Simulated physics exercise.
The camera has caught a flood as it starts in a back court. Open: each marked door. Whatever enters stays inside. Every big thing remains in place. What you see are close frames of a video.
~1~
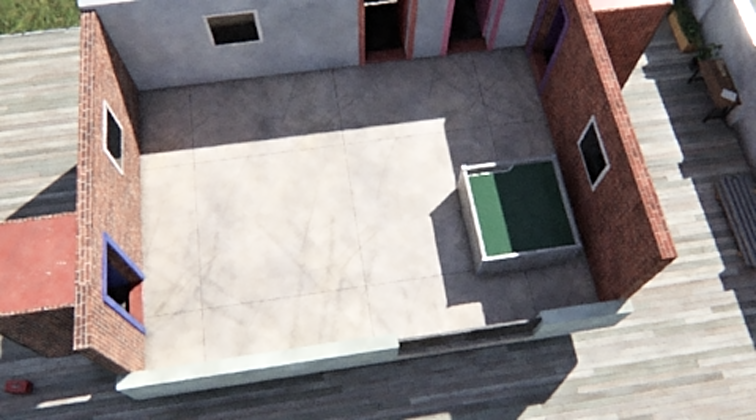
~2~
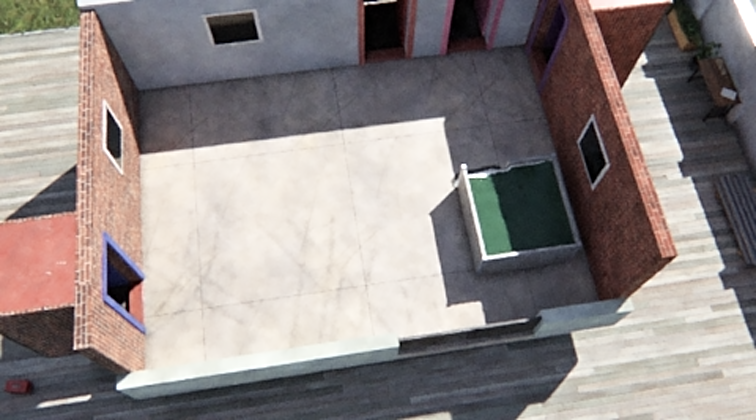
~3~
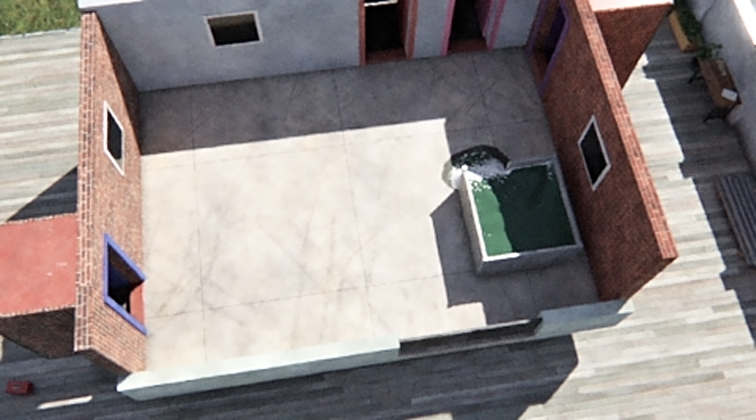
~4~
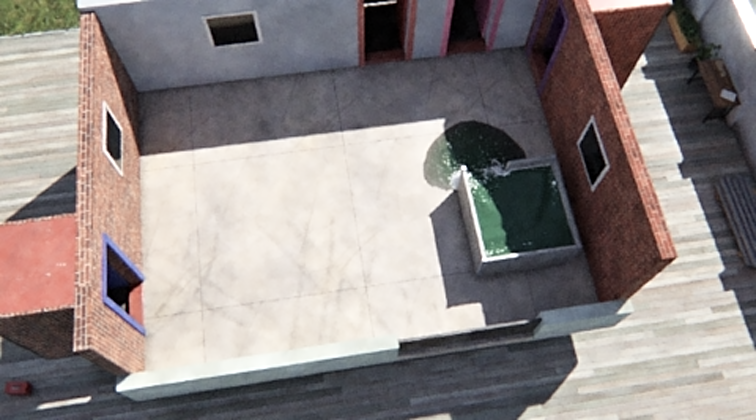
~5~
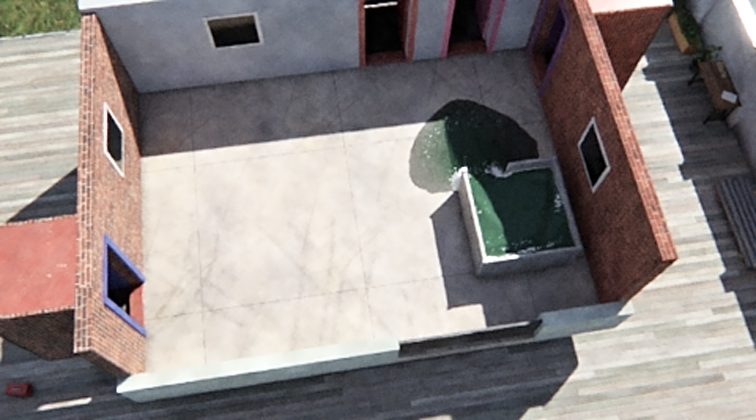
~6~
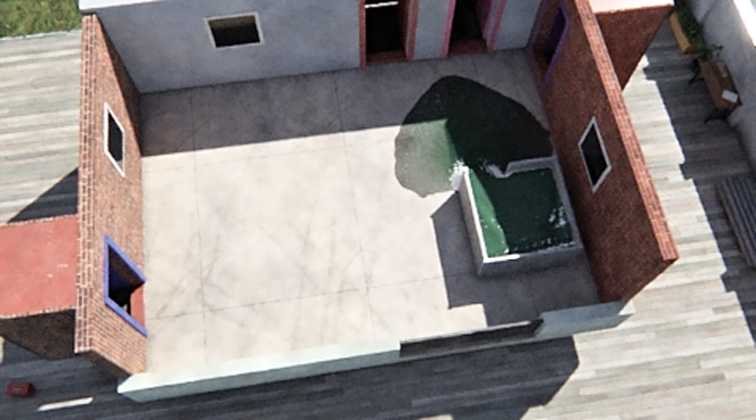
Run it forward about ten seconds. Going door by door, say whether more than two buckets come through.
My prediction: The purple door will pass two buckets at most; the red door will pass more than two buckets; the blue door will pass two buckets at most; the pink door will pass more than two buckets.
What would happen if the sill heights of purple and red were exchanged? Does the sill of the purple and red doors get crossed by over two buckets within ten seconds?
I'd say the purple is swamped and the red stays safe.
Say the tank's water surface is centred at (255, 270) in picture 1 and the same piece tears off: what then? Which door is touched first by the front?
Observation: The door marked red.
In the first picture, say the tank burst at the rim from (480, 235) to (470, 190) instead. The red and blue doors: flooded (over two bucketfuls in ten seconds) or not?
The red door falls short, the blue door exceeds the limit.
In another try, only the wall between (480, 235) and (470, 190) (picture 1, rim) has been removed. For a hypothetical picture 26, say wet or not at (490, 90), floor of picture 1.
At that place: Dry.
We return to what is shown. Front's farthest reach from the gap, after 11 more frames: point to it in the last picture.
Point: (262, 80) in the last picture's pixels.
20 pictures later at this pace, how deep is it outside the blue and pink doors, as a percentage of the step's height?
Depth ratios, approx.: 0 and 140 percent.
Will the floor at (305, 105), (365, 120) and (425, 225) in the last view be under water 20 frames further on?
In that order the points end up soaked, soaked and high and dry.
A moment on, water covers 25 % of the floor; the purple door wet at the sill, nothing in, the red door under two buckets in, the blue door not reached, the pink door under two buckets in.
Next, water covers 30 % of the floor; the purple door wet at the sill, nothing in, the red door over two buckets in, the blue door not reached, the pink door over two buckets in.
Then, water covers 35 % of the floor; the purple door wet at the sill, nothing in, the red door far over two buckets in, the blue door not reached, the pink door far over two buckets in.
Later, water covers 55 % of the floor; the purple door wet at the sill, nothing in, the red door far over two buckets in, the blue door wet at the sill, nothing in, the pink door far over two buckets in.
In the end, water covers 85 % of the floor; the purple door wet at the sill, nothing in, the red door far over two buckets in, the blue door wet at the sill, nothing in, the pink door far over two buckets in.
